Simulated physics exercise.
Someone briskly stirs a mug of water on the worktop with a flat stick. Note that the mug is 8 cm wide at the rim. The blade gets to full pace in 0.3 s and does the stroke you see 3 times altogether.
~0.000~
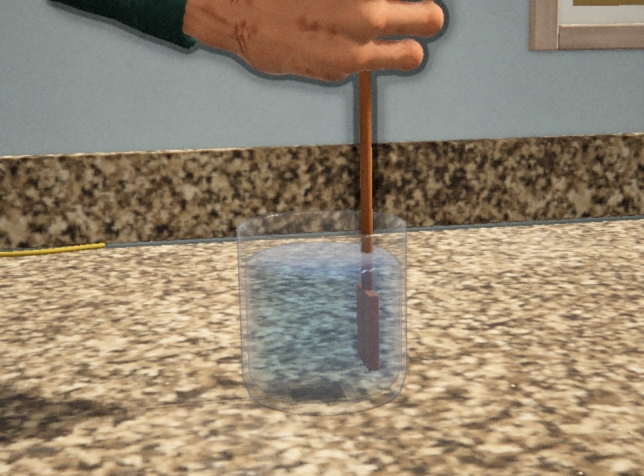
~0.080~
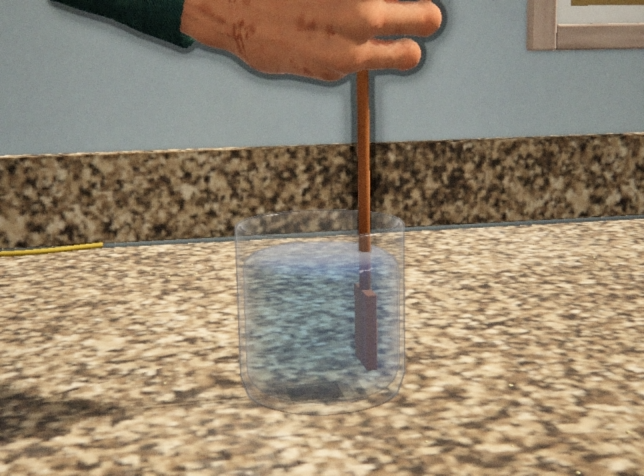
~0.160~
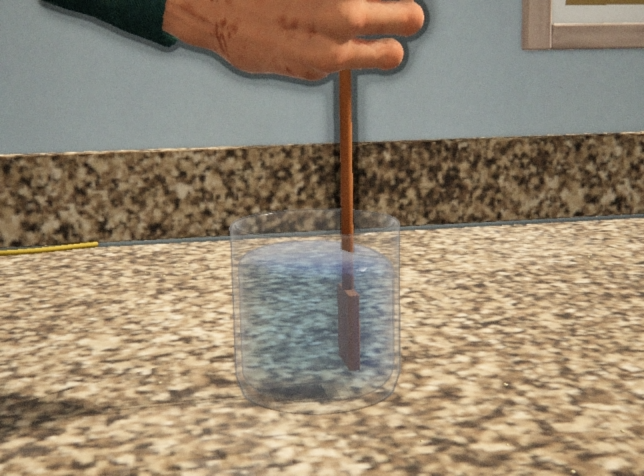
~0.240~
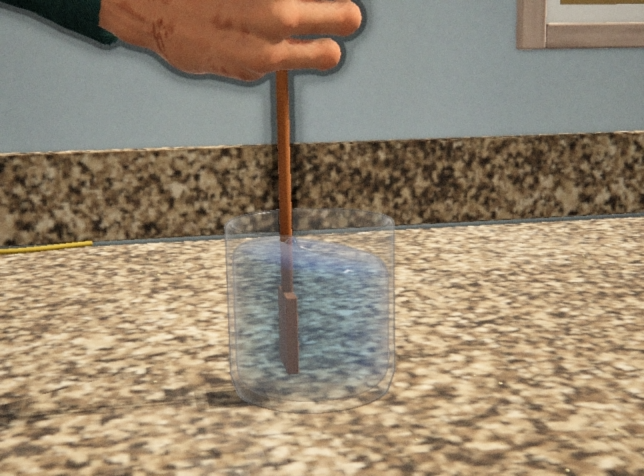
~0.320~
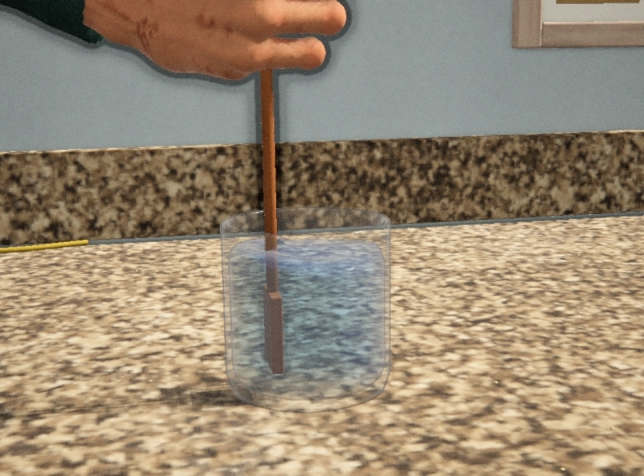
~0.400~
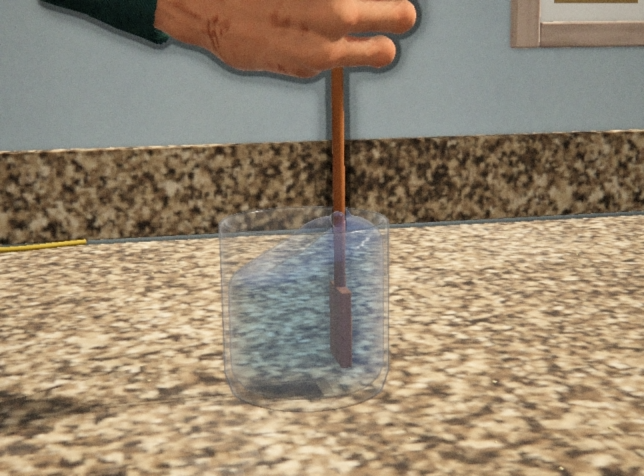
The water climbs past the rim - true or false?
True.
After 0.59 s 2 ml is over the rim.
After 0.78 s 4 ml is over the rim.
After 0.97 s 5 ml is over the rim.
After 1.16 s 6 ml is over the rim.
In the end 6 ml is over the rim.
